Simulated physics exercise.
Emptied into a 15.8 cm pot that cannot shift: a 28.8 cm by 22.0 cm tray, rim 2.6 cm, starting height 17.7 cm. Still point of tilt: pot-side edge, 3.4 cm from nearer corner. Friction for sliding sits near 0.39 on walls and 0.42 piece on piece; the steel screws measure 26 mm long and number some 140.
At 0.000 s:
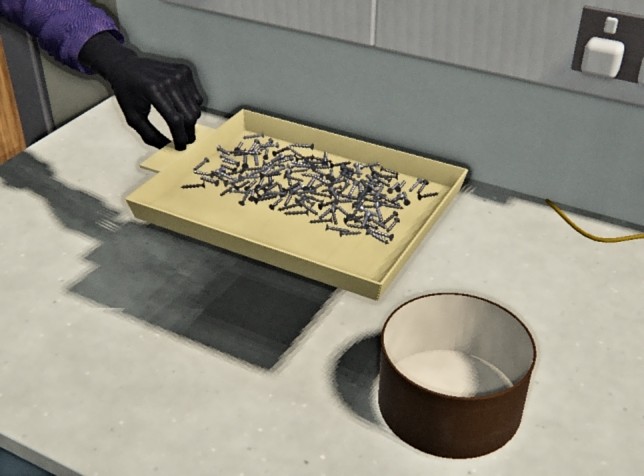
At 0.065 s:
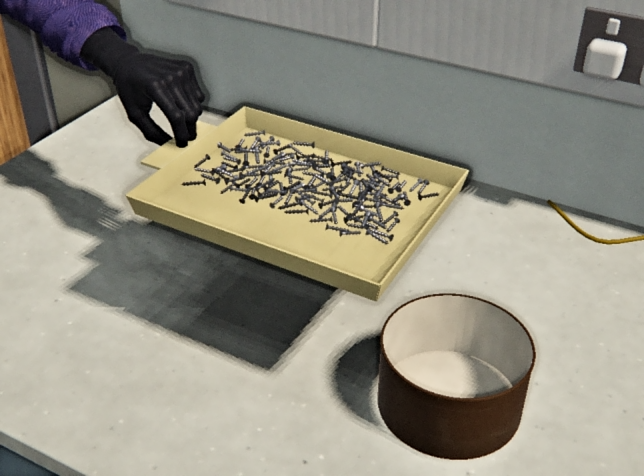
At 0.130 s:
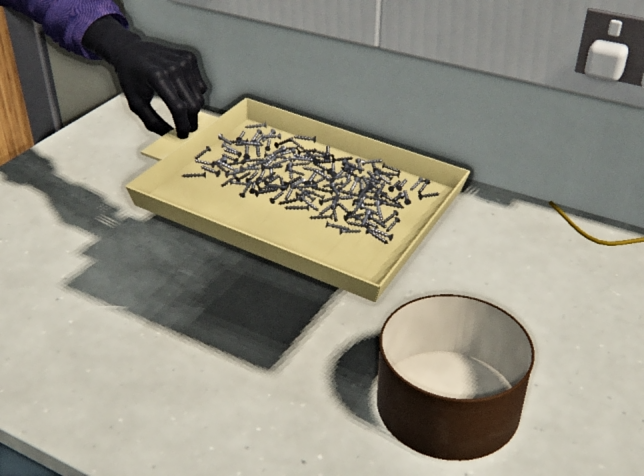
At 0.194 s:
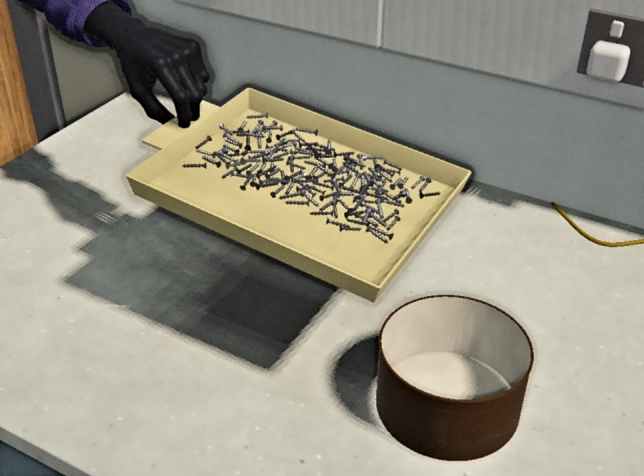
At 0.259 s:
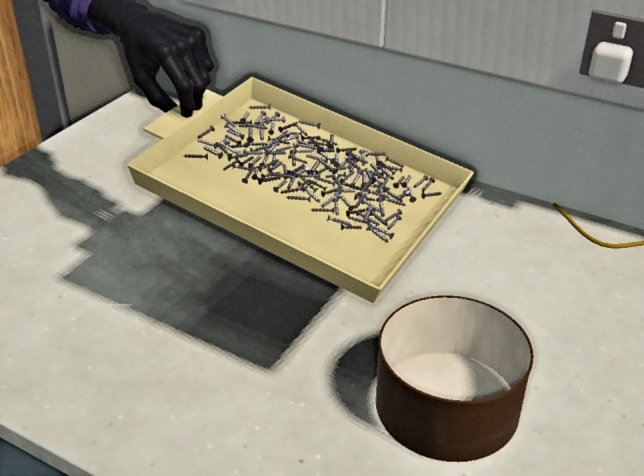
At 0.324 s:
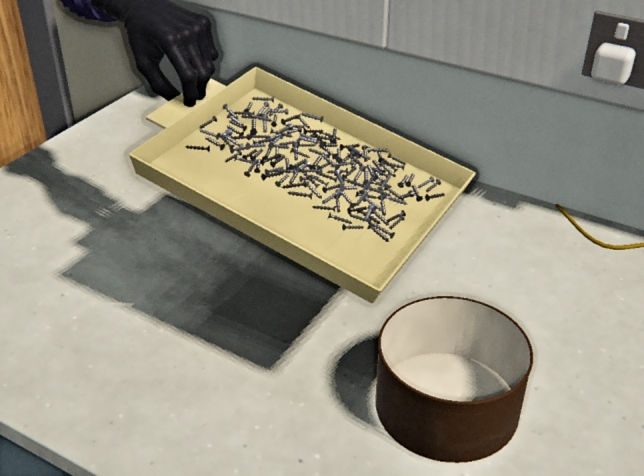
At the start, a black-gloved hand holds the tab of a pale yellow tray of steel screws, nearly level above a counter, with a brown pot at right. The hand then raises the left end slightly, and the tray tilts gently toward the pot while the screws stay spread across it.
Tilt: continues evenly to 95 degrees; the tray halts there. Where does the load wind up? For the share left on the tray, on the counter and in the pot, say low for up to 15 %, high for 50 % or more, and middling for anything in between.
Tray - low, counter - middling, pot - high.
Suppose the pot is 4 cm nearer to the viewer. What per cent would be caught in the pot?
Then close to 60 per cent.
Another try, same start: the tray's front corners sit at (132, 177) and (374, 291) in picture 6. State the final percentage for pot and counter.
Split: Pot = 0, counter = 100.
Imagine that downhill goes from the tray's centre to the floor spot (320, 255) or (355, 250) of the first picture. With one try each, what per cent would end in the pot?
I'd put it at about 10 per cent for the first tilt and about 55 per cent for the second.
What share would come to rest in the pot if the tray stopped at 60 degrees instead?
You'd end up with some 5 % in the pot.
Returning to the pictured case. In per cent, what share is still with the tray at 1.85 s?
It works out to near 95 per cent of the load.
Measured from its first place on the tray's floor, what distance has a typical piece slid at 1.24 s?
Roughly 13 cm.
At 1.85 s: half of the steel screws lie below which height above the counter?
Median height: Approx. 20 cm.
Then, at 1.24 s, tilt 50 degrees; the tray holds 100 %, the pot 0 %.
Then, at 1.85 s, tilt 76 degrees; the tray holds 95 %, the pot 5 %.
After 2.51 s, tilt 95 degrees; the tray holds 5 %, the pot 70 %.
At rest (3.6 s), tray 0 %, counter 25 %, pot 75 %.
